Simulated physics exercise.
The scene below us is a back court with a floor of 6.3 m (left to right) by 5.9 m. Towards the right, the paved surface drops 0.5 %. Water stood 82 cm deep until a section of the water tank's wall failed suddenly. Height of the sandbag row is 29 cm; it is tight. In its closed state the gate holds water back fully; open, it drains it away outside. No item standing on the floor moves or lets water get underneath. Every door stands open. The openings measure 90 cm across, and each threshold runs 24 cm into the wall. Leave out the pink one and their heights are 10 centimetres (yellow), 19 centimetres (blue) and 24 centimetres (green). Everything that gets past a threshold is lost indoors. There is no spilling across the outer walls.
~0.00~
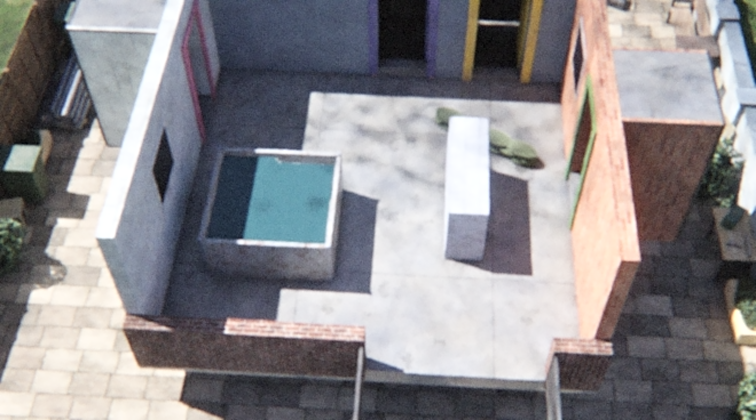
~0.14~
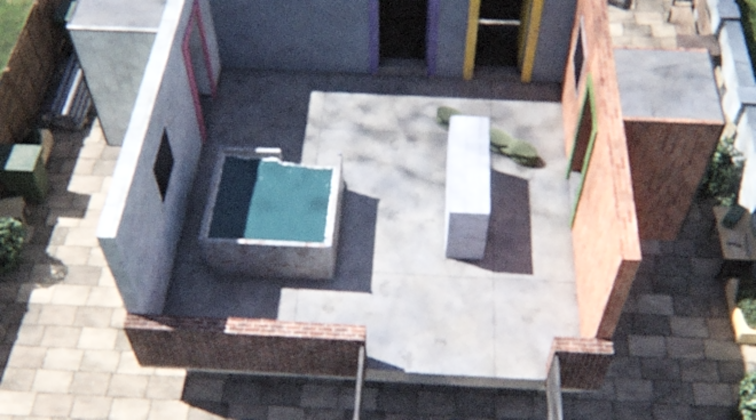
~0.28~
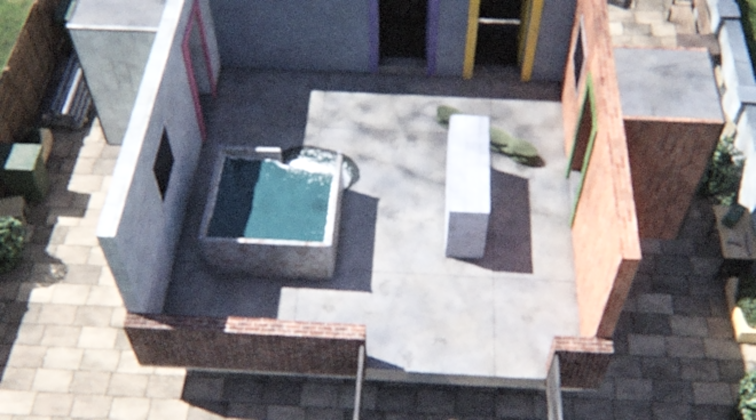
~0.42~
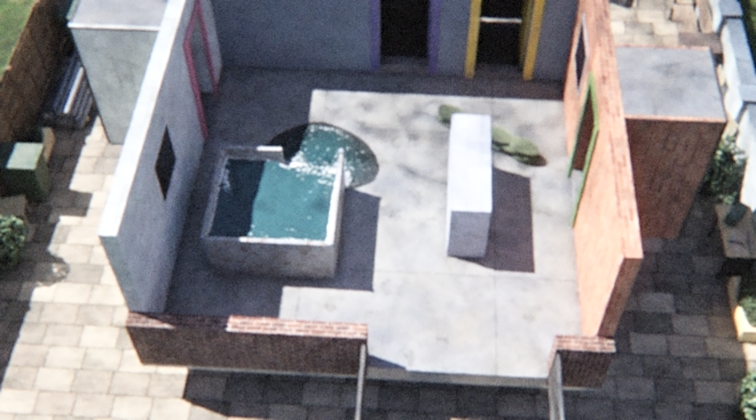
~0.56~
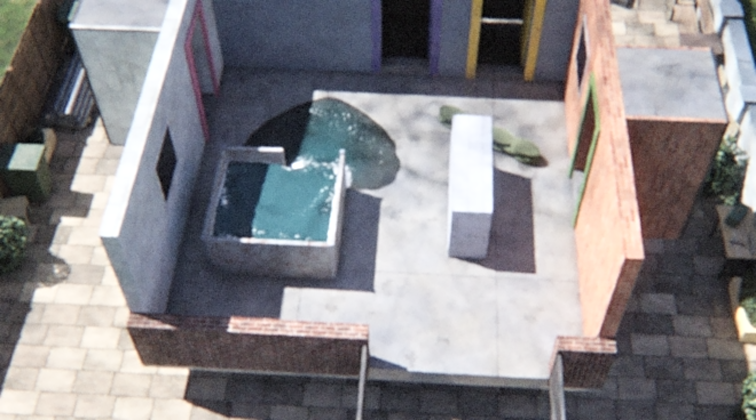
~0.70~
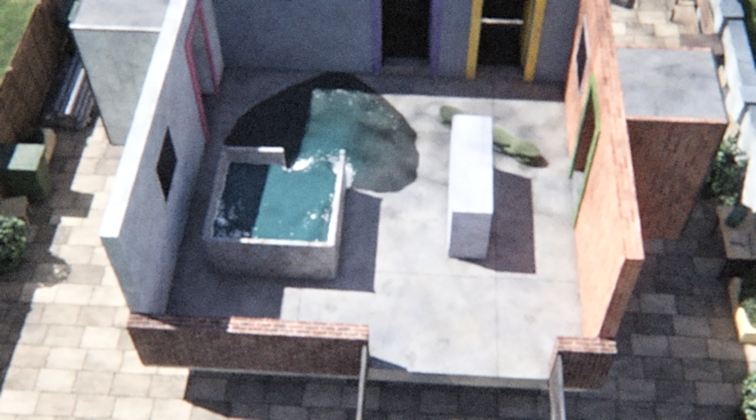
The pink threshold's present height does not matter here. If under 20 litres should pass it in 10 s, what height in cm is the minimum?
The minimum is around 8.5 cm.
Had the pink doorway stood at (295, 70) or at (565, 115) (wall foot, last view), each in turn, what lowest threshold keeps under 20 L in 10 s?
About 24 cm, then about 18 cm.
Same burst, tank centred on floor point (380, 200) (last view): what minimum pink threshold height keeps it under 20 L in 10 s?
I'd put it at close to 10.5 cm.
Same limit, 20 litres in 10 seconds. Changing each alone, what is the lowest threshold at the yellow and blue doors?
About 12.5 cm at yellow and 22 cm at blue.
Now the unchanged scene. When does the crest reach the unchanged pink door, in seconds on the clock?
Around 2.6 seconds.
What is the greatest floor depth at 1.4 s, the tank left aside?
38 cm.
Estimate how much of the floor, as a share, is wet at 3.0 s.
Roughly 45 percent of the floor.
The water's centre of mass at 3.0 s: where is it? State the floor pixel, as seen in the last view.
About (330, 156).
After 1.4 s water covers 30 % of the floor, deepest (38 cm) near (326, 181); 7 cm at the pink door, 0 litres in over its 13 cm threshold.
After 3.0 s water covers 45 % of the floor, deepest (26 cm) near (556, 93); 12 cm at the pink door, 2 litres in over its 13 cm threshold.
After 10.0 s water covers 95 % of the floor, deepest (14 cm) near (518, 142); 6 cm at the pink door, 3 litres in over its 13 cm threshold.
At the pink door as built, the water arrived by 1.0 s and peaked near 14 cm at 2.6 s.
With a threshold of 7.5 cm, 29 litres would have come in within the 10 s; with 10.5 cm, 11 litres. So under 20 litres takes about 8.5 cm.
